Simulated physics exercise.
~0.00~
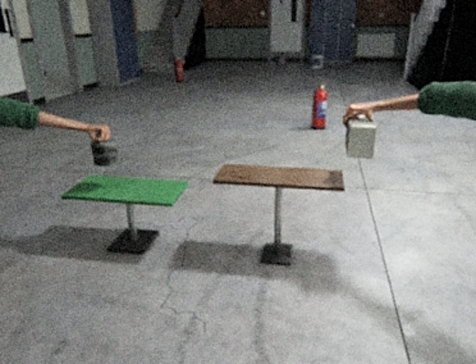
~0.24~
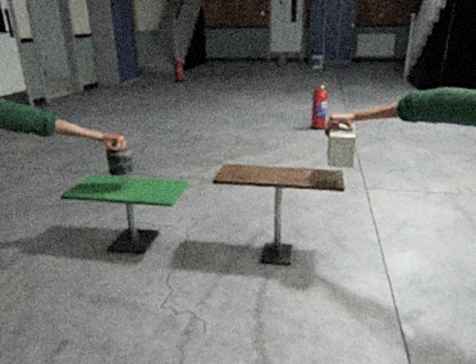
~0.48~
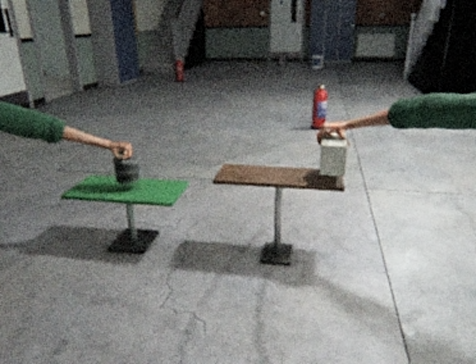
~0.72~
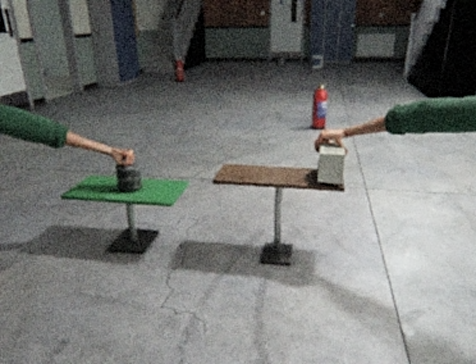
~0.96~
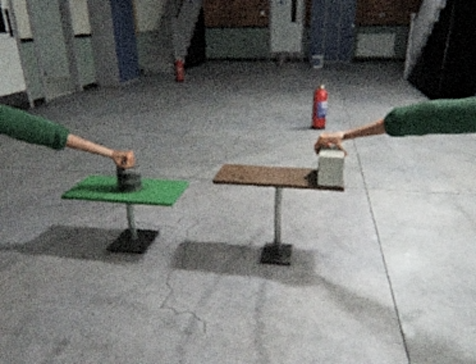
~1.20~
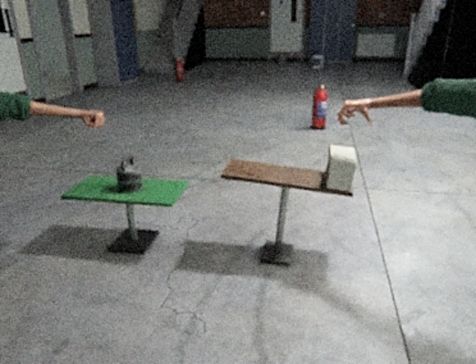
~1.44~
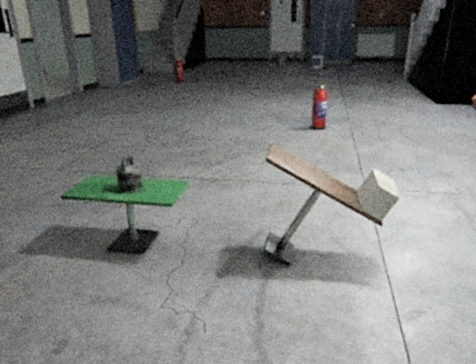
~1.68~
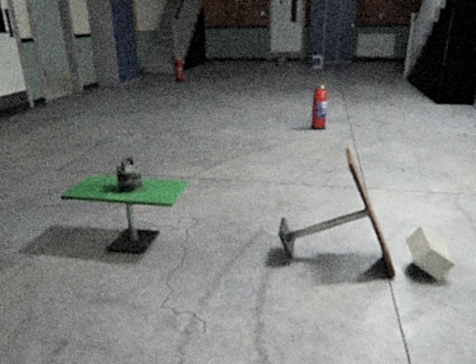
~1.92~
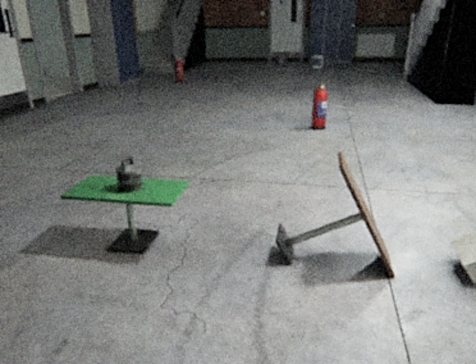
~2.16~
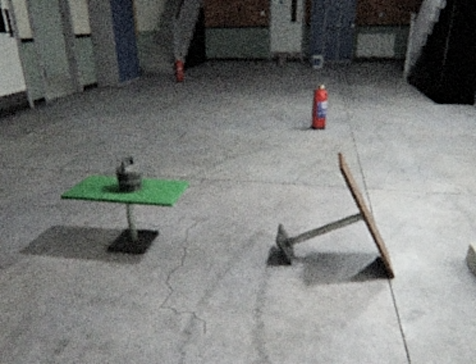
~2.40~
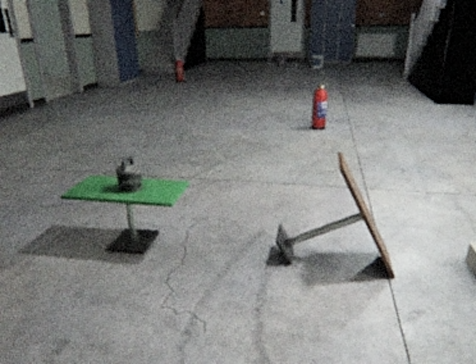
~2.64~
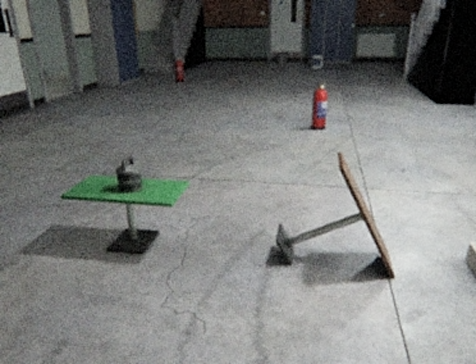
Concrete hall floor, two hands setting objects on small tables, the brown one toppling rightward with its block, the green standing firm.
